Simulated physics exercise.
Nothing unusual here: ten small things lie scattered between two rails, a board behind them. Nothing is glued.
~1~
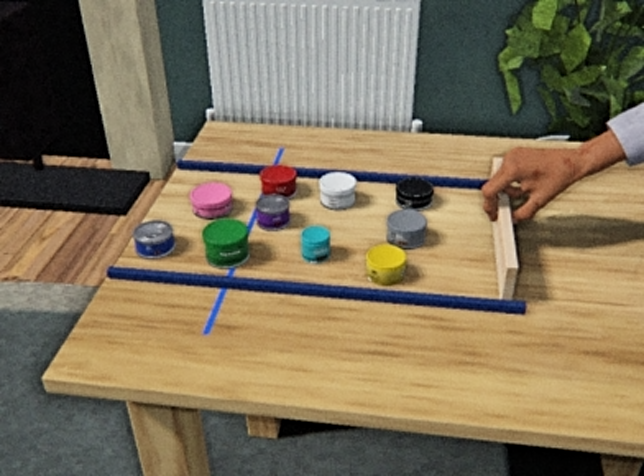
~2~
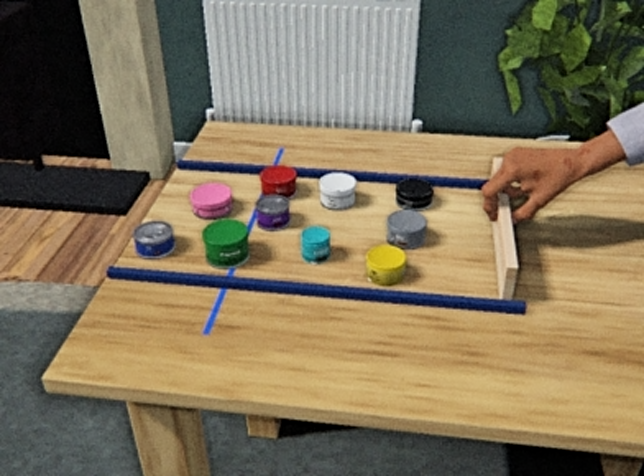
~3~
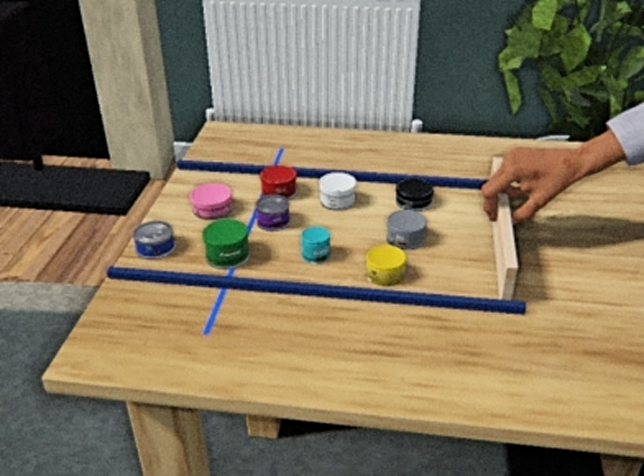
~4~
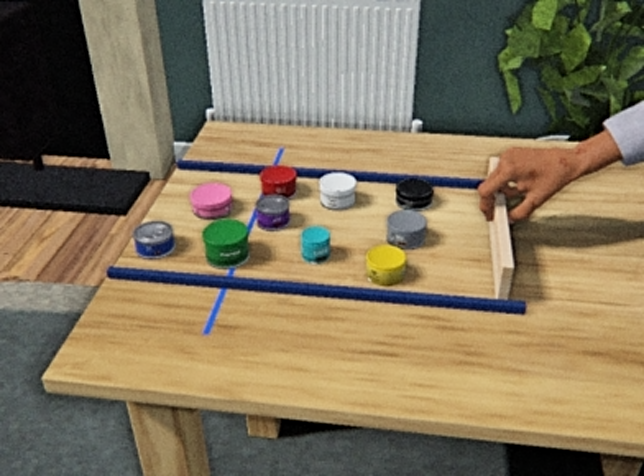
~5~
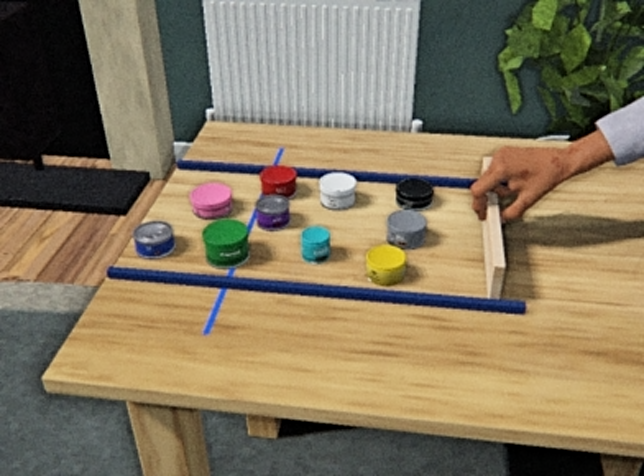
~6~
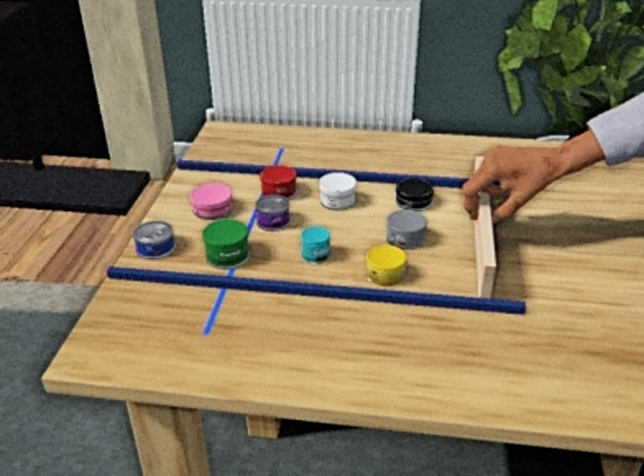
A hand at the right rests on an upright wooden board, then slides it a short way left between two dark blue rails on a wooden table, seen from above at an angle. Ahead of it sit ten small pots, untouched: black, grey, yellow, white, turquoise, red, purple, green, pink and blue, some near a blue tape line. Behind stand a white radiator and leafy plant, the camera still.
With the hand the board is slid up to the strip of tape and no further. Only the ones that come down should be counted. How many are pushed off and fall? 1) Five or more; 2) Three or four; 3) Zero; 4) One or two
Option 3: Zero.
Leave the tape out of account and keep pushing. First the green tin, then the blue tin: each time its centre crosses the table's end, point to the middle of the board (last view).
With the green tin it sits around (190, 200), with the blue tin around (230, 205).
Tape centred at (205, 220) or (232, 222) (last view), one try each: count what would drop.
2 and 0 down on the floor.
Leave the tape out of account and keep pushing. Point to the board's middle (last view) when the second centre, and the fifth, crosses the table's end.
First: Around (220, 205). Next: Around (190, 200).
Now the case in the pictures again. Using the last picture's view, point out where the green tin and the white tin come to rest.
Looks like one lands around (190, 236), and the other around (241, 195).
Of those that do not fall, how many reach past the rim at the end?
I'd put it at 0.
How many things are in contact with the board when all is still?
Number: 5.
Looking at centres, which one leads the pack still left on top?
That's the blue tin.
Soon after, none off yet; blue tin at rest near (154, 240); pink pot at rest near (212, 202); green tin at rest near (227, 244).
In the end, the number that fall off is zero.
